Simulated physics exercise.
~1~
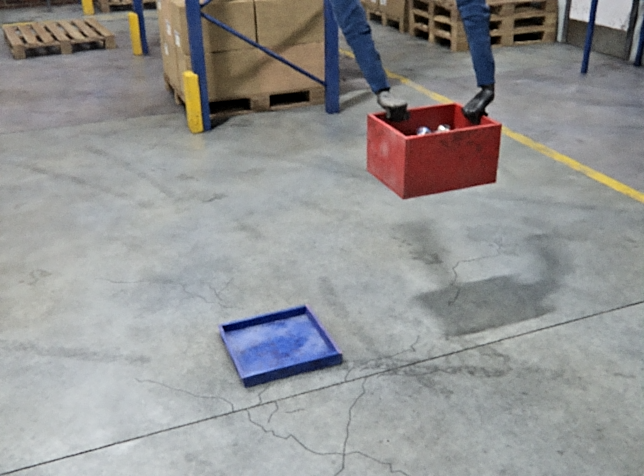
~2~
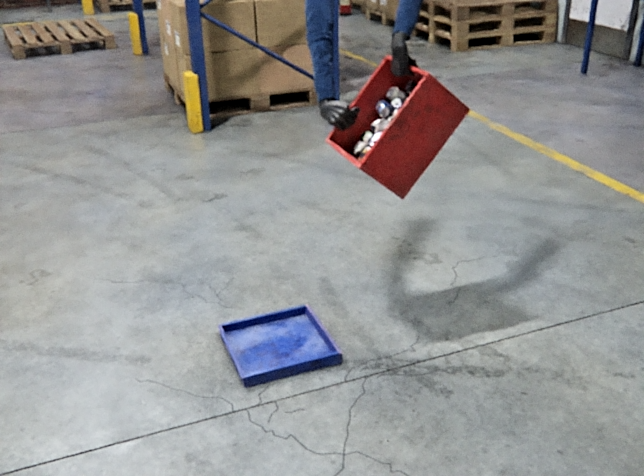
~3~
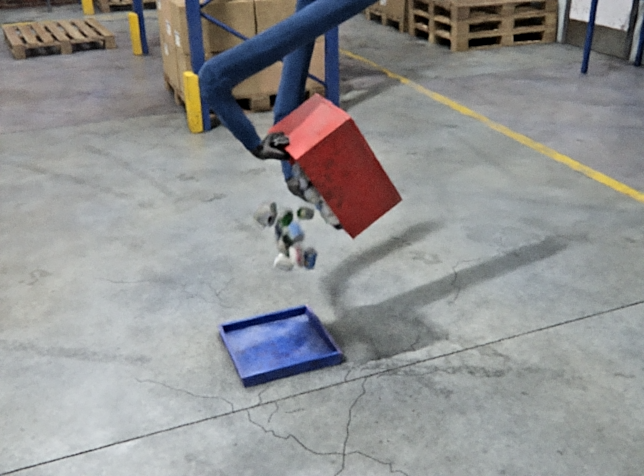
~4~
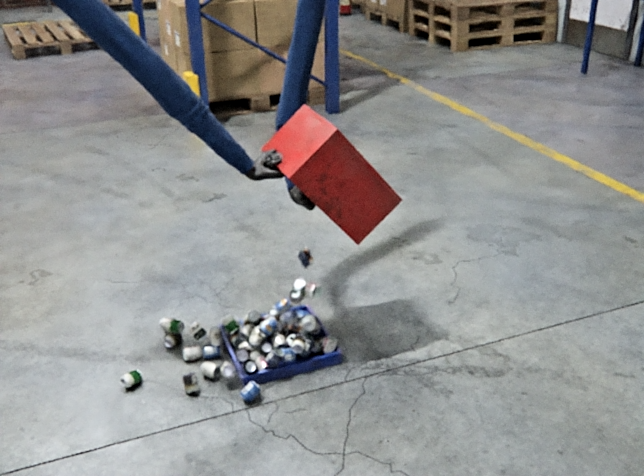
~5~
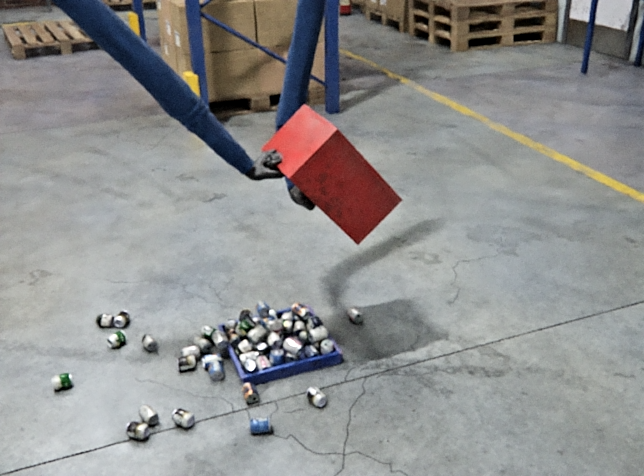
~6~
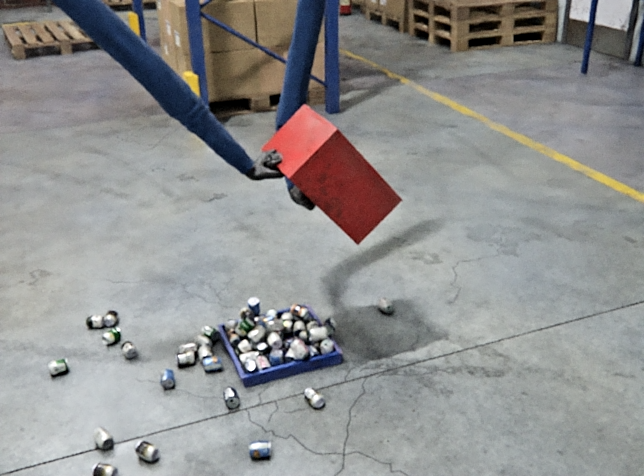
On a cracked concrete warehouse floor, near stacked boxes and wooden pallets, two arms in blue sleeves and dark gloves hold a red crate above and to the right of a shallow blue tray. The arms tip the crate to the left, showing many small cans inside. As it turns past its side, the cans tumble out toward the tray. They pile up in it while others spill over and roll across the floor, mostly leftward. The crate stays tilted overhead, emptied, as the heap fills the tray and the stray cans lie scattered around it.
